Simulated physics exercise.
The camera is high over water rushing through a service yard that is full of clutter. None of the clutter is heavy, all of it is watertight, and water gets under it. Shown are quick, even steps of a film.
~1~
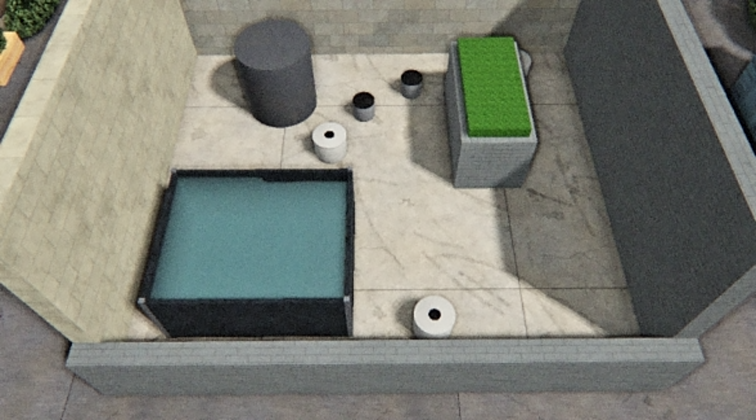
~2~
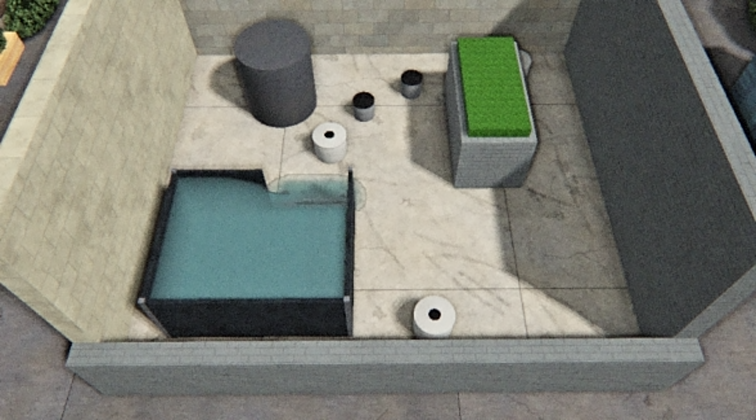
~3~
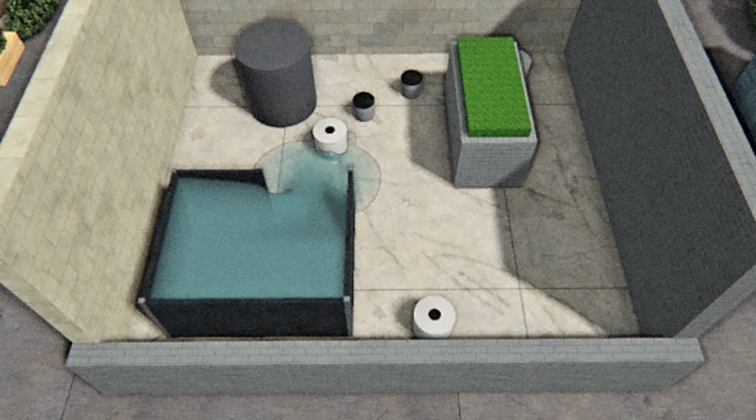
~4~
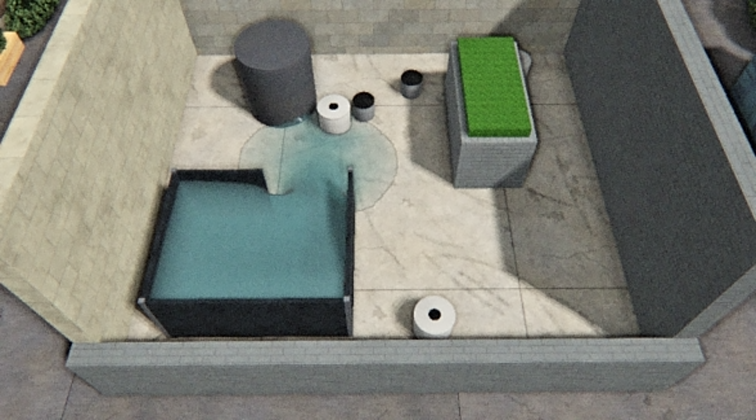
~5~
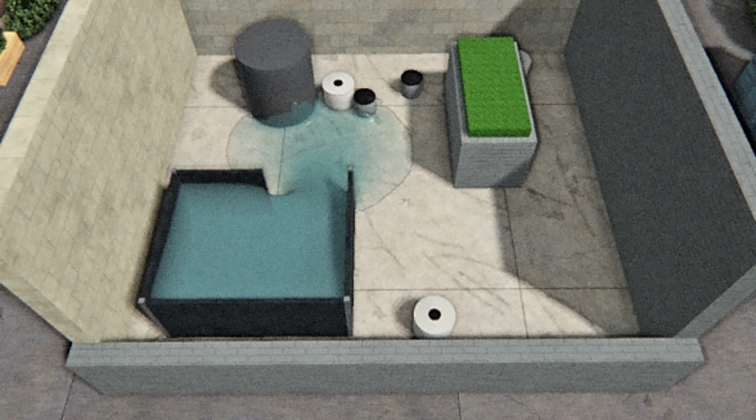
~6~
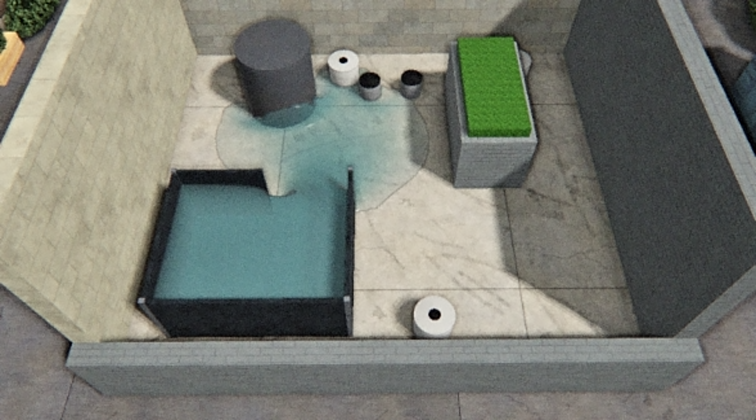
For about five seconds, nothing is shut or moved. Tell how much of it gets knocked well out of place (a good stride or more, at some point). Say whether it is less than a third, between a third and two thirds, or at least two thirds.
The share moved far is two thirds and up.
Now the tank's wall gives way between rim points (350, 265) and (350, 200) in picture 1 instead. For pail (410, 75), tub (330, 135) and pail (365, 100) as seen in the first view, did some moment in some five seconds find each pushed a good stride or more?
Taking them one at a time, the first gets shoved clear, the second not displaced that far and the third gets shoved clear.
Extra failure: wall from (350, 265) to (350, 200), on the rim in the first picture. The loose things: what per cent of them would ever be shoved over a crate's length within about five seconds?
Roughly 80 %.
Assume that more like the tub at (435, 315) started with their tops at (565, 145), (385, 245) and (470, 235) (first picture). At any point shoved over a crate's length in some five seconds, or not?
Results - 1: Ends up far away; 2: Doesn't go far; 3: Doesn't go far.
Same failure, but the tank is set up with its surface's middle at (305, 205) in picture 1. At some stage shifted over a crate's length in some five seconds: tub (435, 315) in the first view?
From the way the scene plays out, it travelled less.
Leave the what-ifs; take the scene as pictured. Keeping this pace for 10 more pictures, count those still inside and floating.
By my tally, 2.
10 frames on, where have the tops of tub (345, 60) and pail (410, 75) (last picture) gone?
Estimated positions: (376, 38) and (534, 79), approximately.
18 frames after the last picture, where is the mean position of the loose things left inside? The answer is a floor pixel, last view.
I'd put it roughly at (502, 177).
A moment on, 2 of 5 are well off their spots; 2 afloat.
Next, 4 of 5 are well off their spots; 2 afloat.
Later, 4 of 5 are well off their spots; 2 afloat.
In the end, 4 of 5 are well off their spots, and 4 have been at some point; 3 afloat.
